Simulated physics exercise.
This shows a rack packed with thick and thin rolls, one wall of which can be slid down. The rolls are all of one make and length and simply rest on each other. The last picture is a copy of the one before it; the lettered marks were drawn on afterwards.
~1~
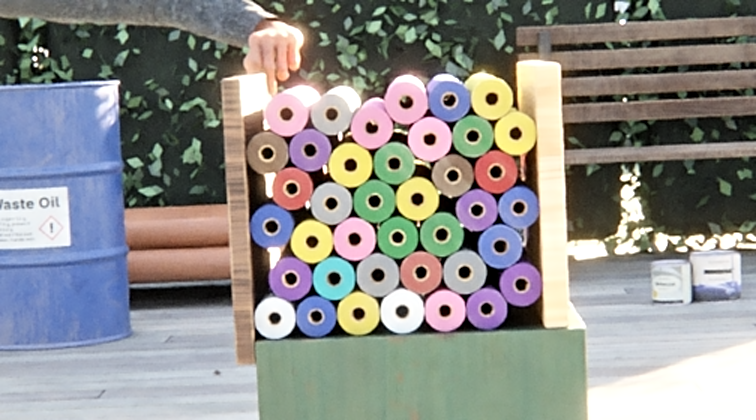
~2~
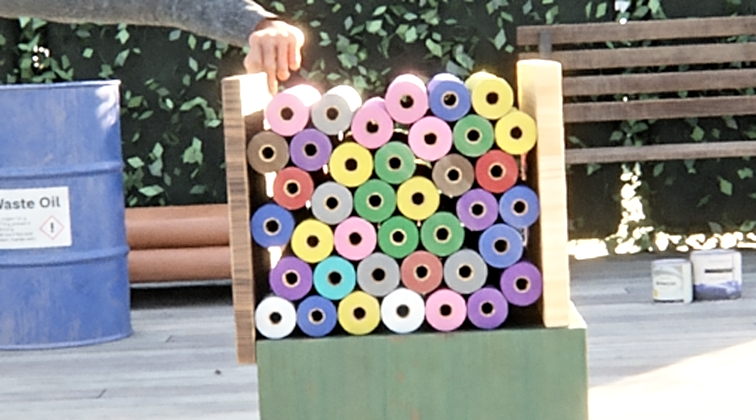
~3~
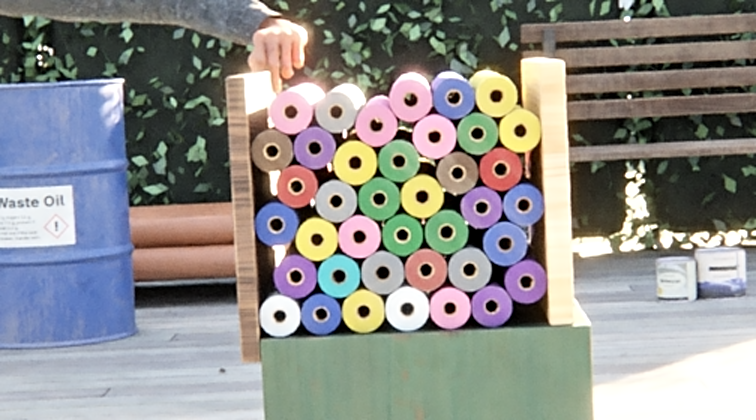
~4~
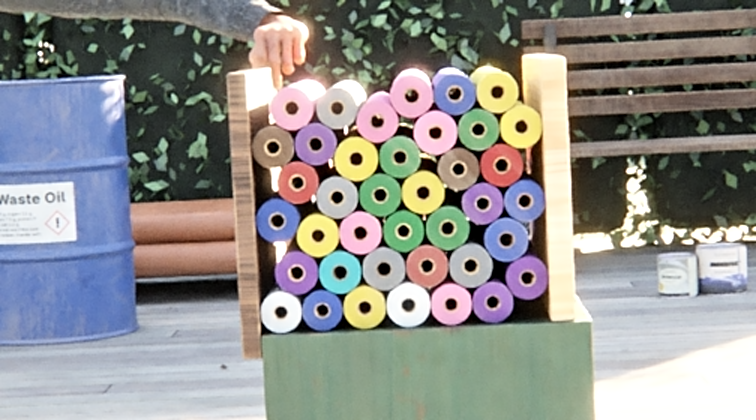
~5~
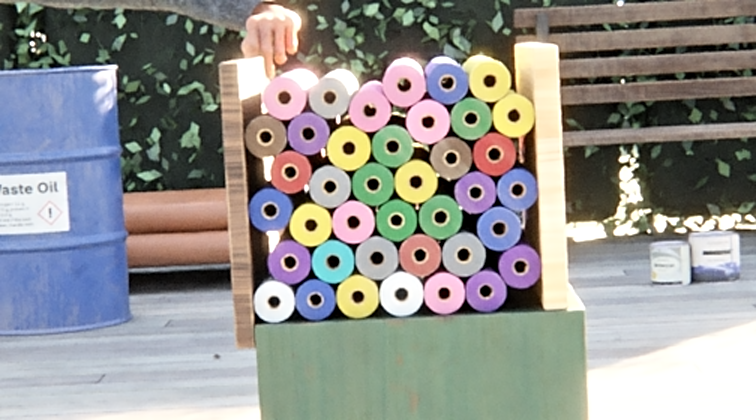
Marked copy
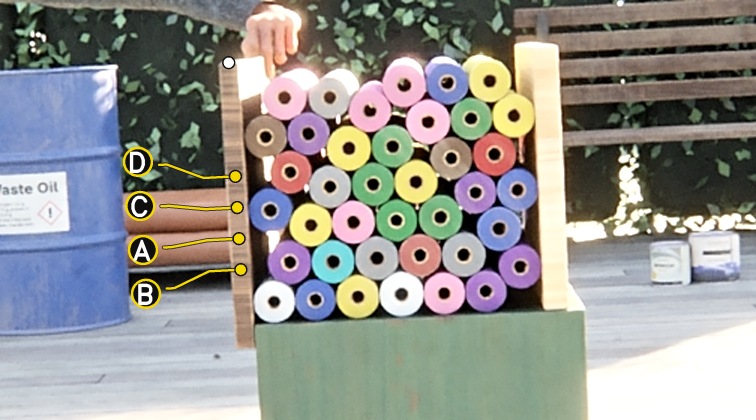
Colourful rolls resting stacked between wooden boards on a green box, a hand staying at the left board, the view shifting slightly.
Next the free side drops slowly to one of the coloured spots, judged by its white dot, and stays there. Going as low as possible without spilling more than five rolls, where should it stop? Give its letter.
Slide it to A.
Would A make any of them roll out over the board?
Yes.
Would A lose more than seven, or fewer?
Fewer than seven.
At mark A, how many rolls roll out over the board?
The count is two.
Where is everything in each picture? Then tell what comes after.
The first frame shows side board (255, 206); a white roll (275, 318); a purple roll (487, 309).
The second frame shows a purple roll (487, 308); a red roll (422, 272).
The third frame shows a green roll (403, 235); a blue roll (277, 225).
The fourth frame shows a red roll (502, 165); a yellow roll (521, 127).
The fifth frame shows a pink roll (284, 98); side board (253, 190); a white roll (274, 302).
On the marked copy, A at (239, 239); B at (240, 269); C at (237, 208); D at (235, 177); the white dot at (228, 63).
Taking A. A third of the way, top of the board (244, 140).
Two thirds of the way, top of the board (249, 229).
When it is over, top of the board (250, 237), two out over the board.
As for the rest, B six out over the board; C two out over the board; D none out over the board.
